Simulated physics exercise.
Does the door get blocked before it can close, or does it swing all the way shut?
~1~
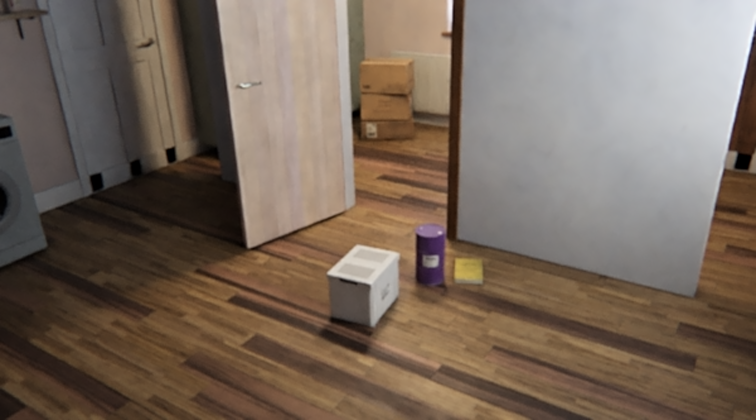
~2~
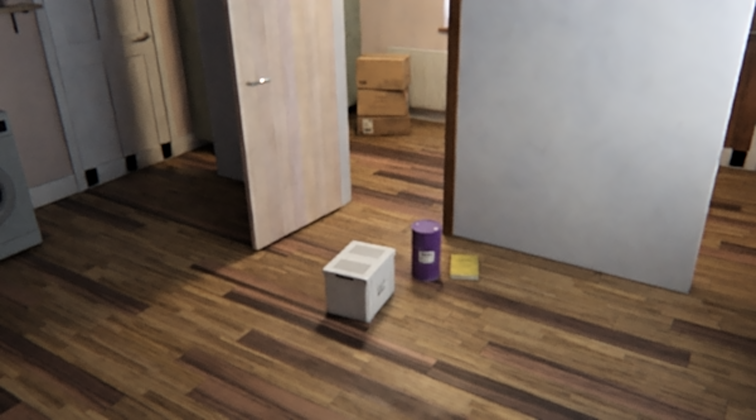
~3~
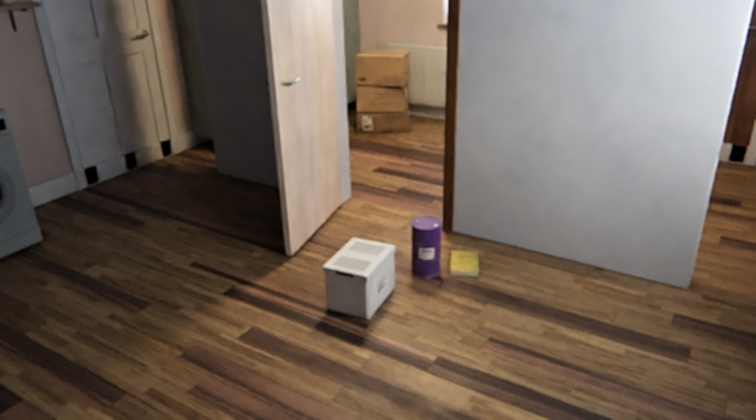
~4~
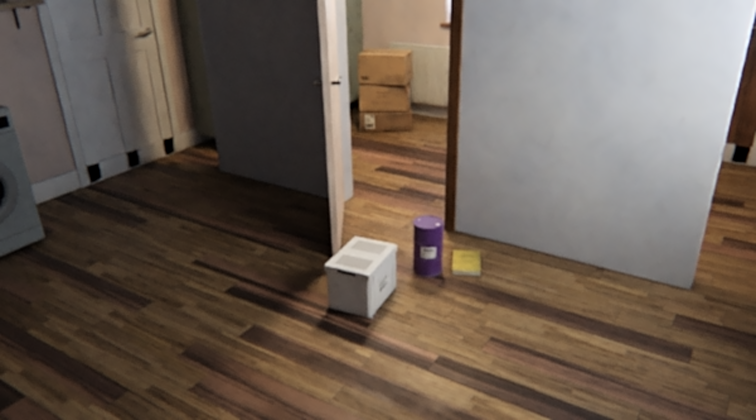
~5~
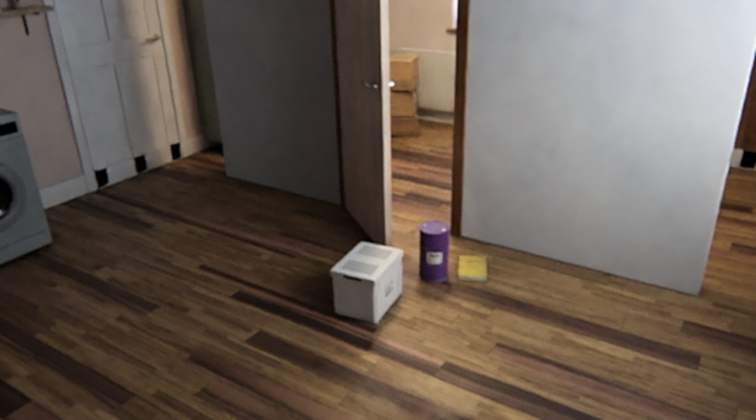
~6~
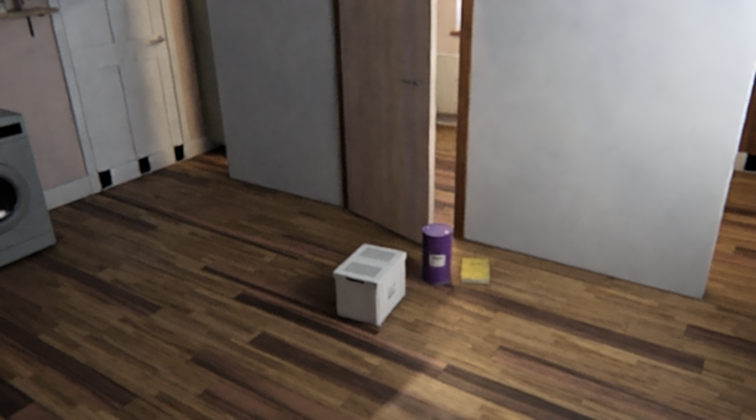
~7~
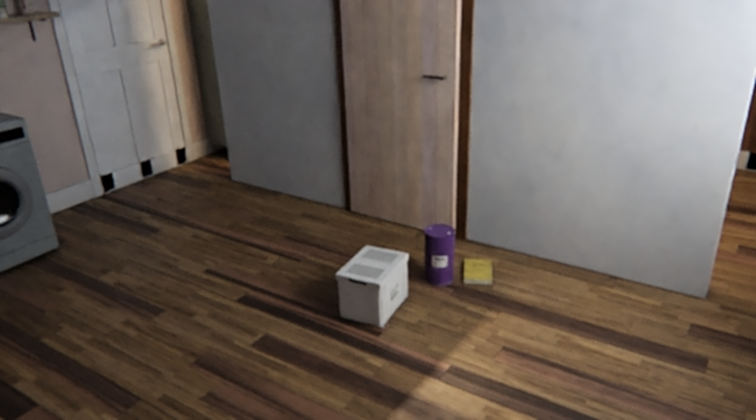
The door swings all the way shut, passing behind the tote, canister and book without being blocked.
